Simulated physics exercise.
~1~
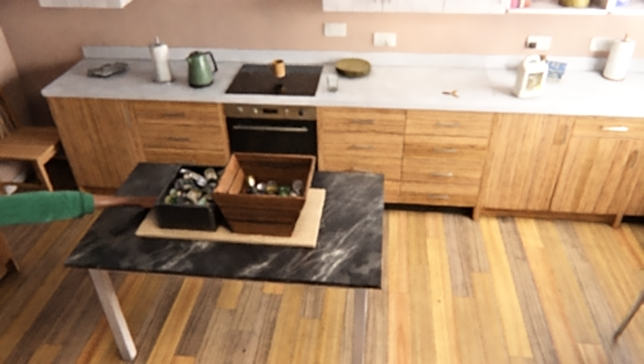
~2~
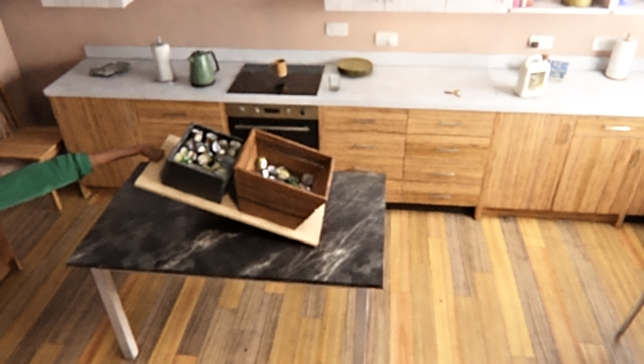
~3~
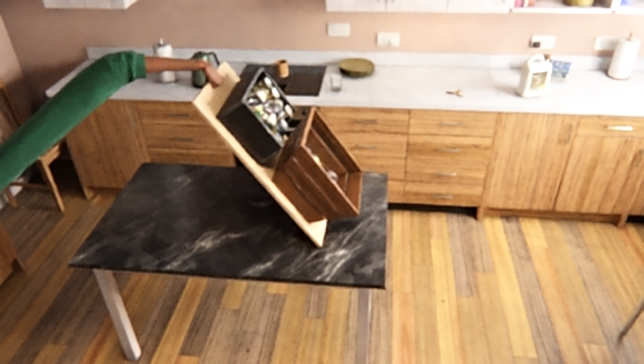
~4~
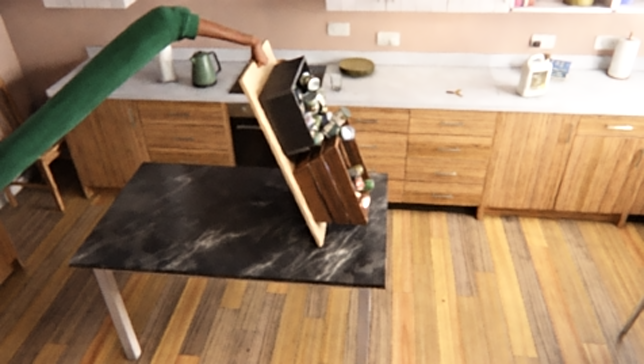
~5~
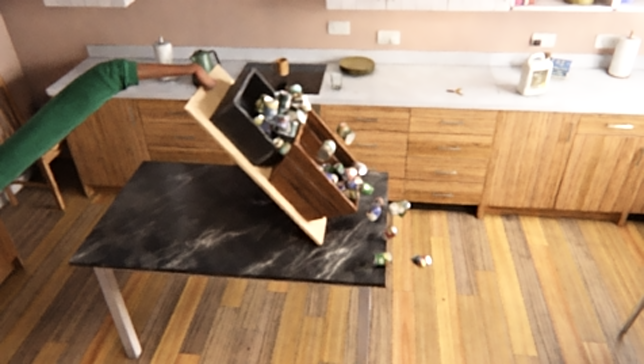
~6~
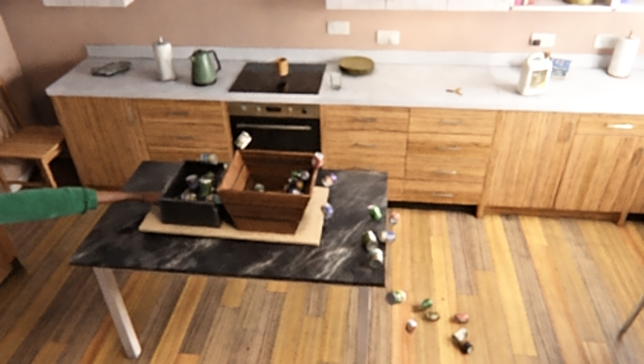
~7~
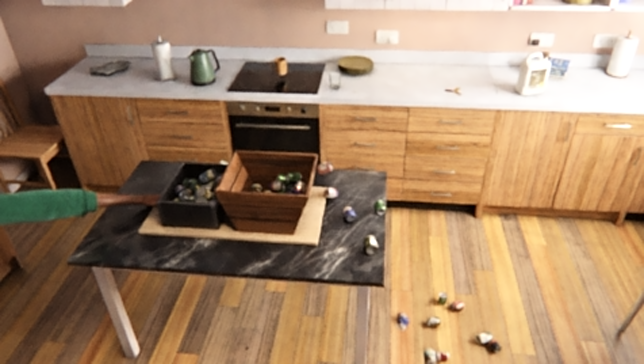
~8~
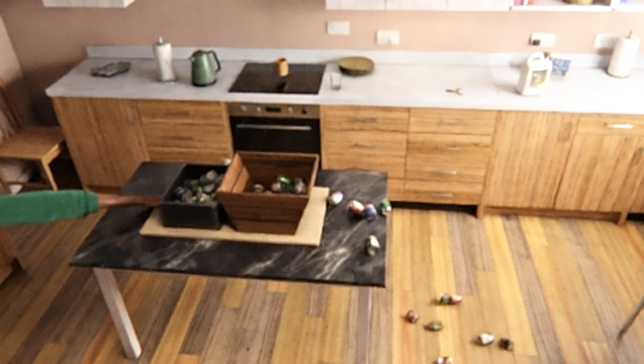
In a kitchen, an arm tips a board of two crates, spilling some cans, then lowers it.
